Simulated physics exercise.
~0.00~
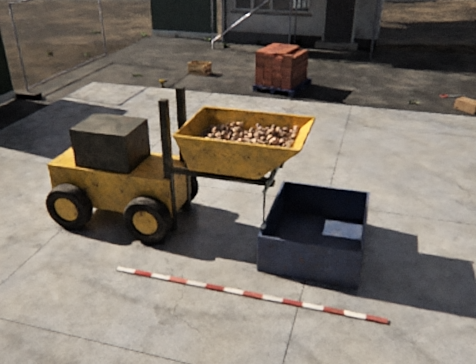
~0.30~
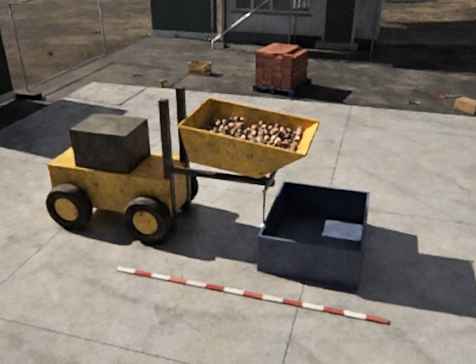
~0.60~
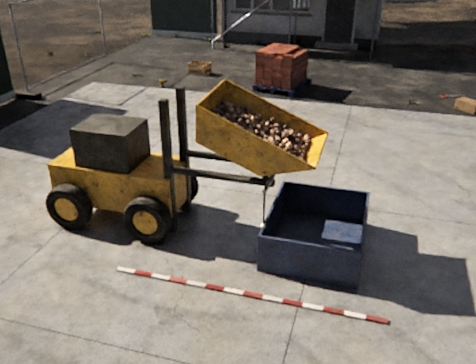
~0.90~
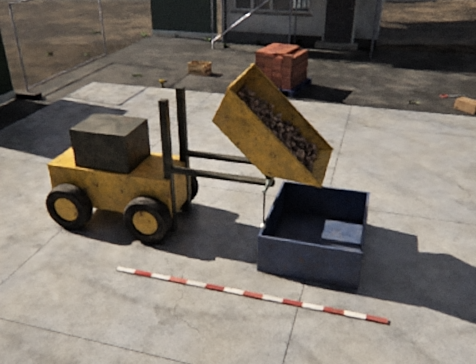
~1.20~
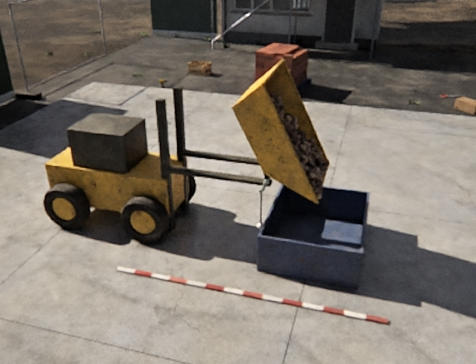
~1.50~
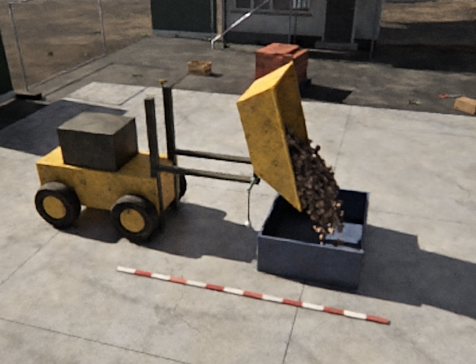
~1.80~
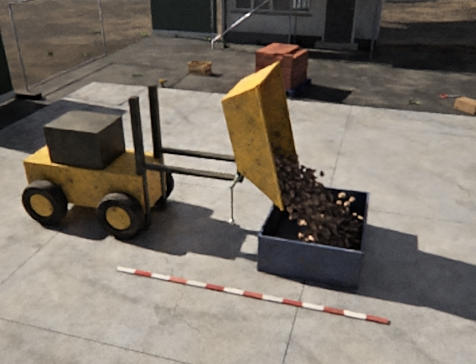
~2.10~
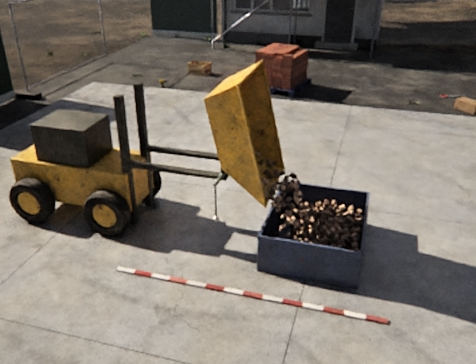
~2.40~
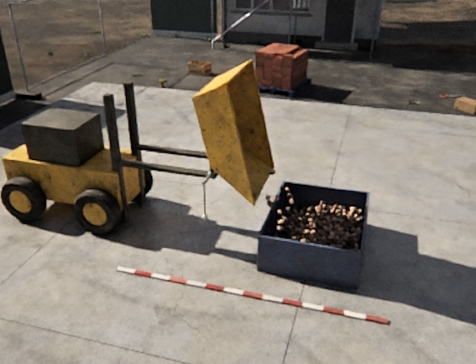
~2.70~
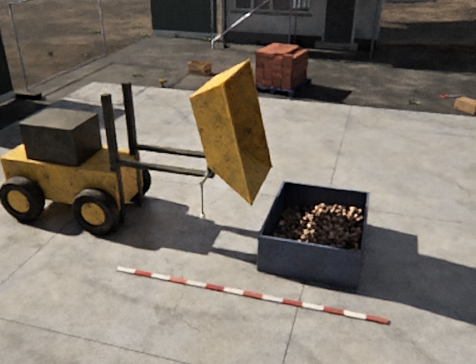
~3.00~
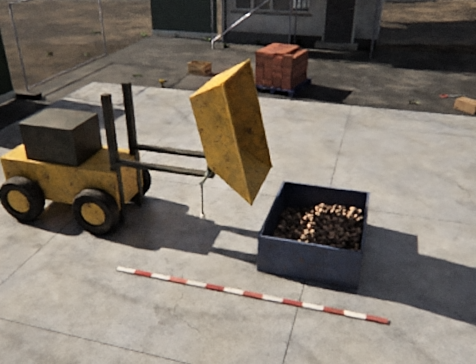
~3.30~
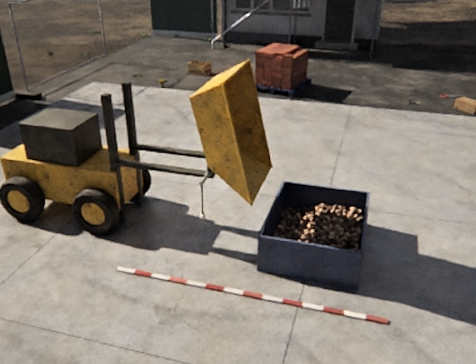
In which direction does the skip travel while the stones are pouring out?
The skip travels to the left, along with the truck as it backs away from the bin.
On a paved yard, a yellow fork truck holds a yellow skip of stones, which tips steeply toward a dark bin. The truck backs away to the left as the stones pour out, and finally the skip hangs tilted and the stones lie in the bin.
